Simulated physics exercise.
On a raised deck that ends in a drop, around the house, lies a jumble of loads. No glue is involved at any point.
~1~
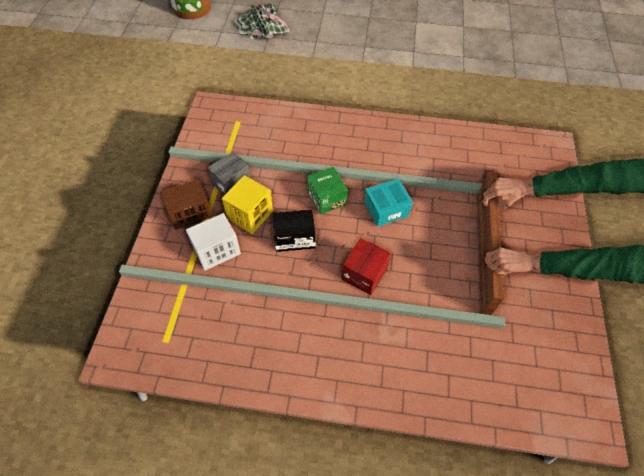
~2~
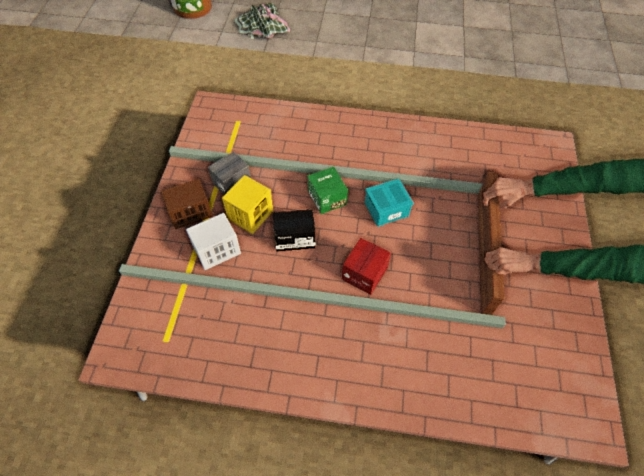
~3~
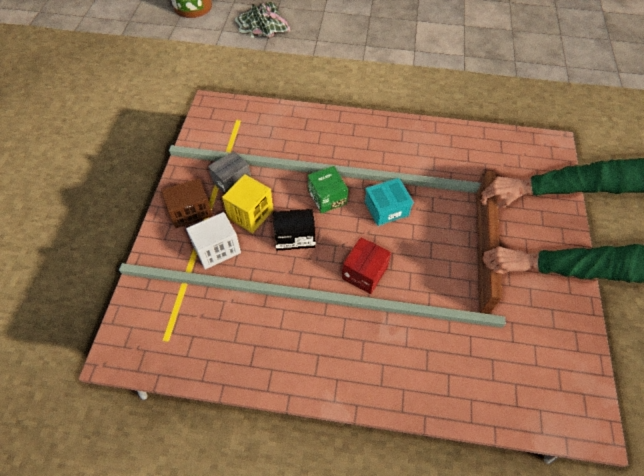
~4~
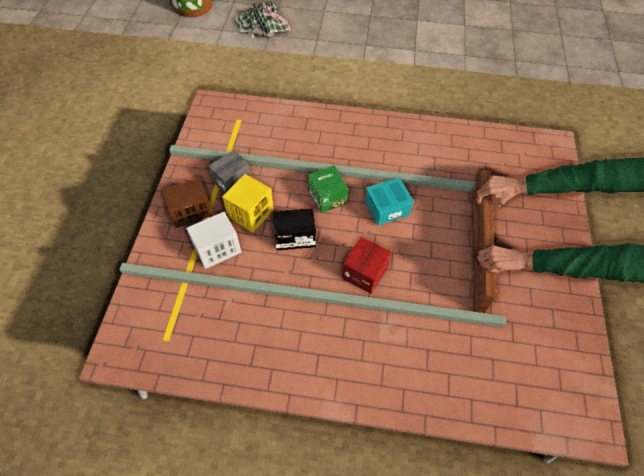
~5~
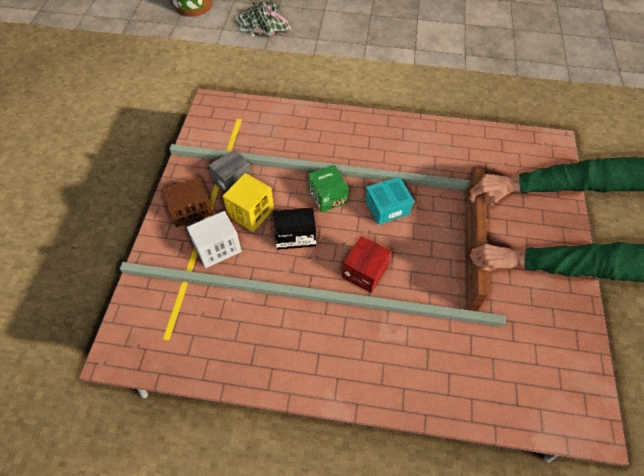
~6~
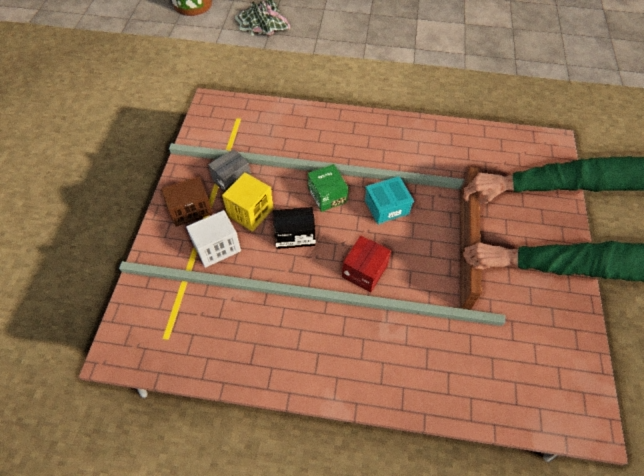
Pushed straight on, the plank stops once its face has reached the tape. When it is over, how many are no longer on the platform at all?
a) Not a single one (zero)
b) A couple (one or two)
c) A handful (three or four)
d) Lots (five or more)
b, A couple (one or two).
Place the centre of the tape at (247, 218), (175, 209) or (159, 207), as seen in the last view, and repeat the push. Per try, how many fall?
Tallies in the order given: 0, 5, 8.
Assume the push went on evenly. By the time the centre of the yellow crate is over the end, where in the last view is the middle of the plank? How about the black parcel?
The middle is at (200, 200) when it's the yellow crate, and at (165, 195) when it's the black parcel.
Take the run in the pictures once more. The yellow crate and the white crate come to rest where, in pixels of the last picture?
Final positions - yellow crate around (155, 188), white crate around (136, 231).
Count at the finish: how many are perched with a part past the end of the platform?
My count gives 3.
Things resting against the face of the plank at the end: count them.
Well, it touches 3.
Soon after, none off yet; brown crate at rest near (187, 202); grey parcel at rest near (230, 172); white crate at rest near (214, 239).
Then, none off yet; brown crate at rest near (187, 202); grey parcel moved a little near (218, 171); white crate at rest near (214, 239).
By the end, the number that fall off is one or two; fallen, grey parcel and brown crate.
